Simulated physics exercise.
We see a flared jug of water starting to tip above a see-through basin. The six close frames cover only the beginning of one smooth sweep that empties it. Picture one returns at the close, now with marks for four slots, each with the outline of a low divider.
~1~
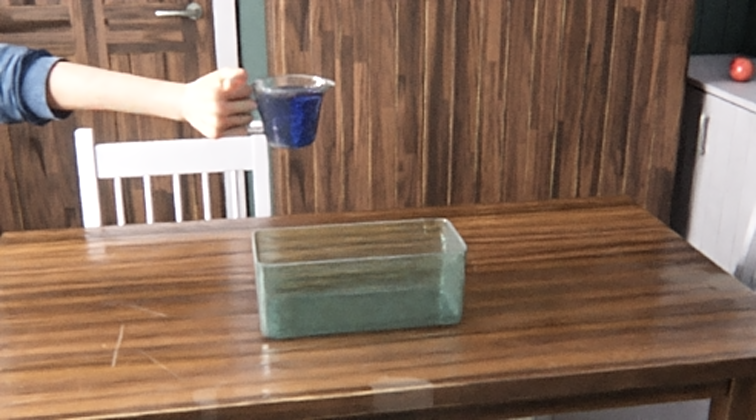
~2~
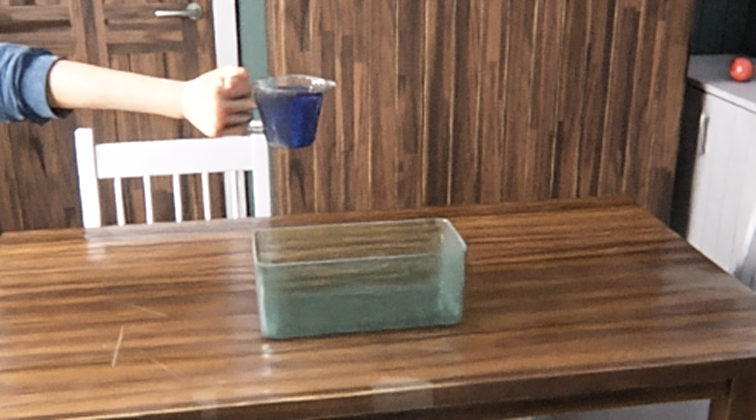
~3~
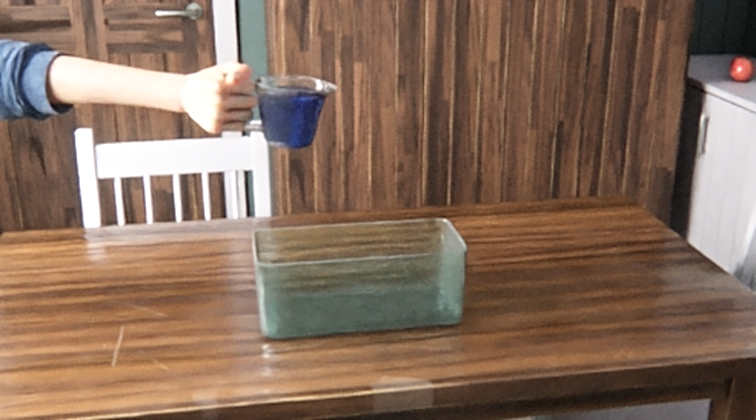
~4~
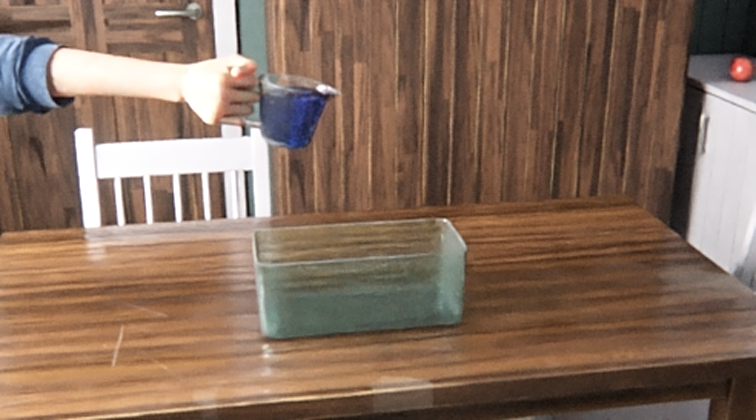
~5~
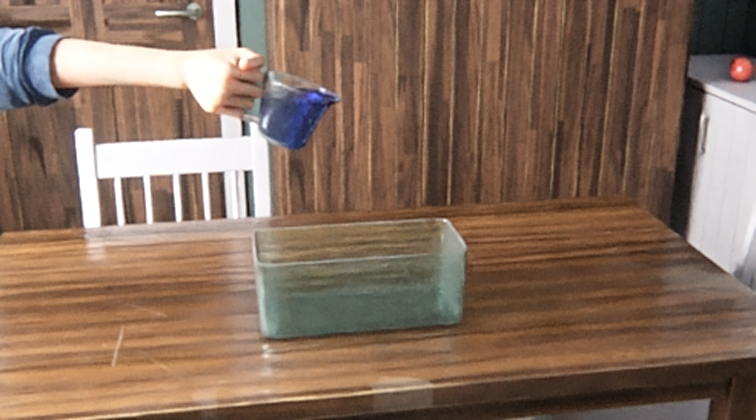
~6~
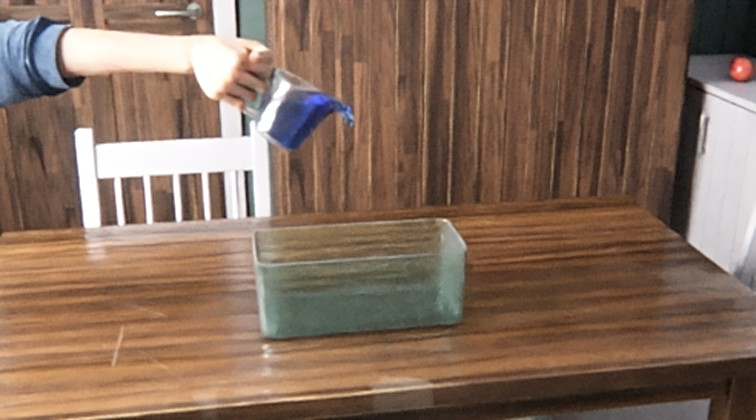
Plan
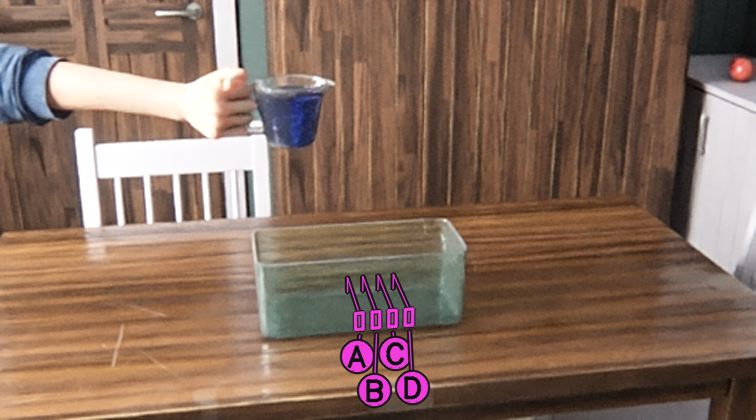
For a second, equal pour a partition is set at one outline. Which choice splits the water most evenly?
Best: C.
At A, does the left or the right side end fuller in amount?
More ends on the right.
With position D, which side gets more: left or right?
The left one.
On the marked copy, A at (359, 335); B at (376, 333); C at (393, 332); D at (409, 330).
For position A, about 14 % ends left of the wall and 83 % right of it; 3 % is lost outside.
For position B, about 24 % ends left of the wall and 74 % right of it.
For position C, about 50 % ends left of the wall and 48 % right of it.
For position D, about 83 % ends left of the wall and 12 % right of it; 5 % is lost outside.
